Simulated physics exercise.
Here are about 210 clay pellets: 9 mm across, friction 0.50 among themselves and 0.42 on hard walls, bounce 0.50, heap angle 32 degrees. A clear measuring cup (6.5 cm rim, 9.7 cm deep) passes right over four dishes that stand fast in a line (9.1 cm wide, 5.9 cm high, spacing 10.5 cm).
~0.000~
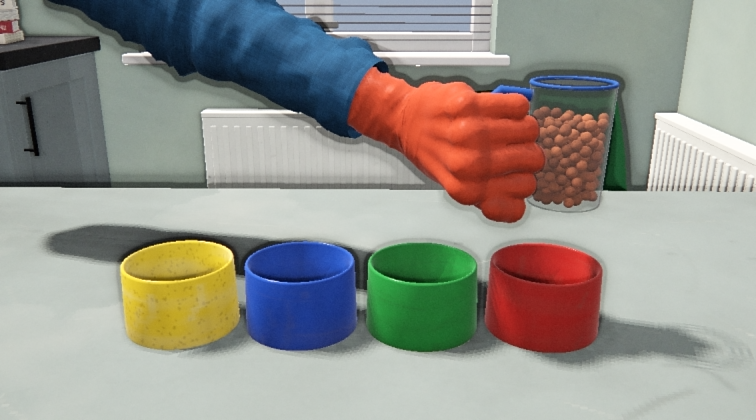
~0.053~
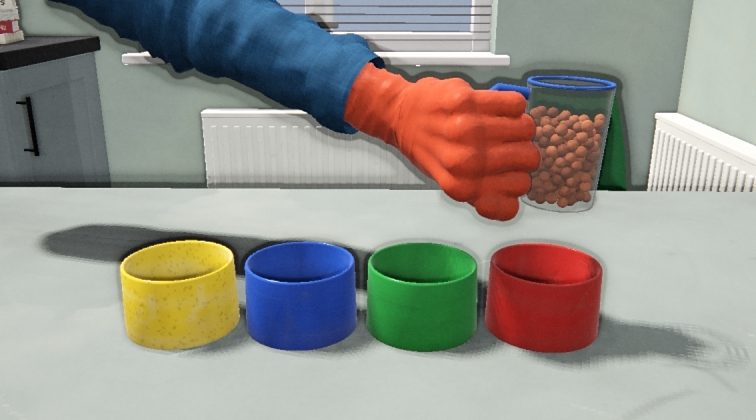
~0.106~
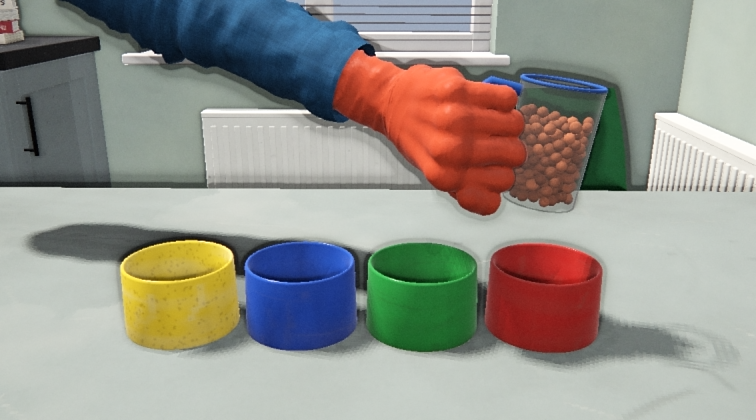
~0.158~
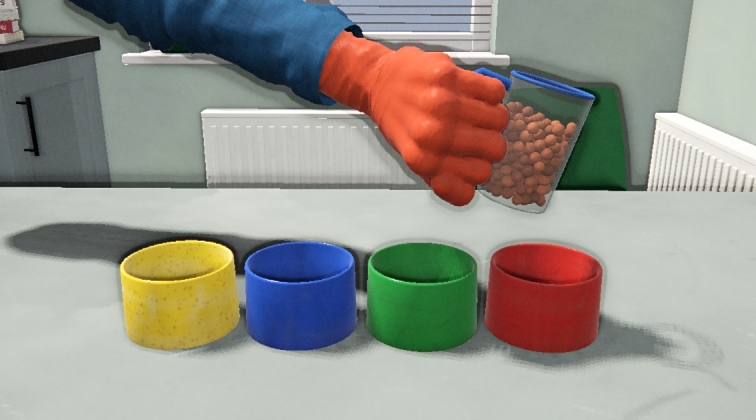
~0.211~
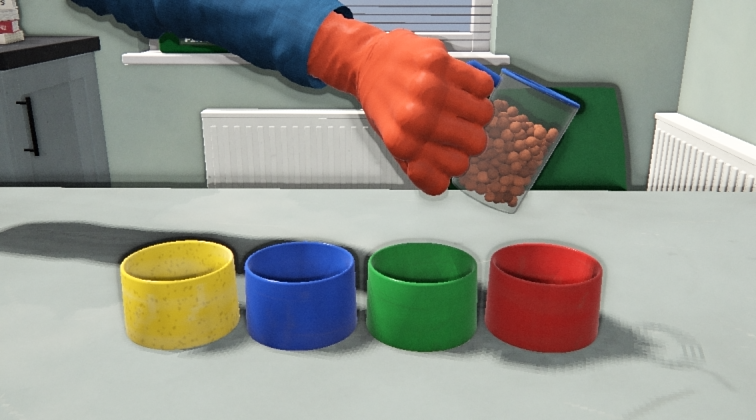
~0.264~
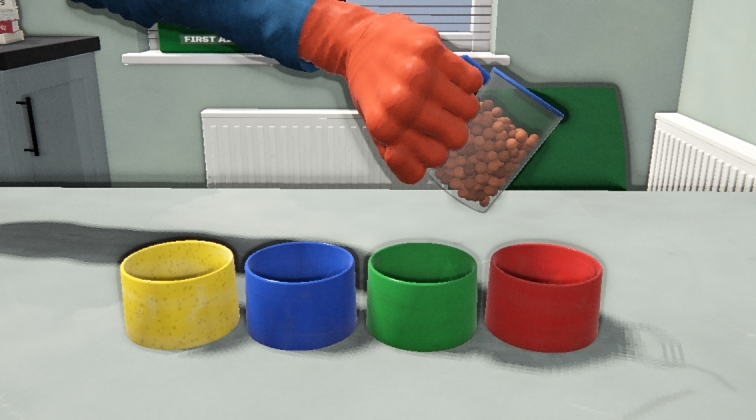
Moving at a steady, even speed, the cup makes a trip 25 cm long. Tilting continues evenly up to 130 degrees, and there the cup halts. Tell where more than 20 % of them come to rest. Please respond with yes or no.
Red no, blue yes, green no, yellow no, counter no.
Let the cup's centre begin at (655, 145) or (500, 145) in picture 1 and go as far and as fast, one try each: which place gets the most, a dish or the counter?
In the first try green collects the most, and in the second it's blue.
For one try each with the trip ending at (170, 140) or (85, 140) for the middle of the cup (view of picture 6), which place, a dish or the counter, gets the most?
The biggest share goes to blue first, then to blue.
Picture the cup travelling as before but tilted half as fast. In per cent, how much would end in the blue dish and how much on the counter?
In that case I'd put blue at 90 and the counter at 10.
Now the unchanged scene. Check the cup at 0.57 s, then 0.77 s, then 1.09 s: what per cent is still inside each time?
100, 95, 20.
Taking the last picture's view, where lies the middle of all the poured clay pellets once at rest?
About (316, 304).
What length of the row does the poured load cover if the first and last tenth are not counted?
7 cm.
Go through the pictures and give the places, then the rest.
Cup at (568, 144), tilt 0 degrees, lip at (615, 83), moved 0.0 cm; middle of the pieces at (573, 158); red dish at (546, 264); green dish at (423, 263); blue dish at (300, 262); yellow dish at (178, 261), in the first picture.
Cup at (564, 144), tilt 2 degrees, lip at (612, 85), moved 0.4 cm; middle of the pieces at (568, 159), in the second picture.
Cup at (550, 143), tilt 8 degrees, lip at (604, 89), moved 1.4 cm; middle of the pieces at (554, 159), in the third picture.
Cup at (531, 143), tilt 16 degrees, lip at (591, 97), moved 3.0 cm; middle of the pieces at (532, 159), in the fourth picture.
Cup at (512, 143), tilt 24 degrees, lip at (576, 106), moved 4.5 cm; middle of the pieces at (510, 159), in the fifth picture.
Cup at (492, 143), tilt 33 degrees, lip at (561, 115), moved 6.1 cm; middle of the pieces at (488, 159); red dish at (546, 264); green dish at (423, 263); blue dish at (300, 262); yellow dish at (178, 261). The cup turns about 160 degrees a second and travels 30 cm a second, in the sixth picture.
After 0.57 s, tilt 82 degrees; cup holds 100 %.
After 0.77 s, tilt 114 degrees; cup holds 95 %, green 5 %.
After 1.09 s, tilt 130 degrees; cup holds 20 %, blue 70 %, green 5 %.
At rest (2.0 s), red 0 %, blue 85 %, green 5 %, yellow 0 %, counter 10 %.
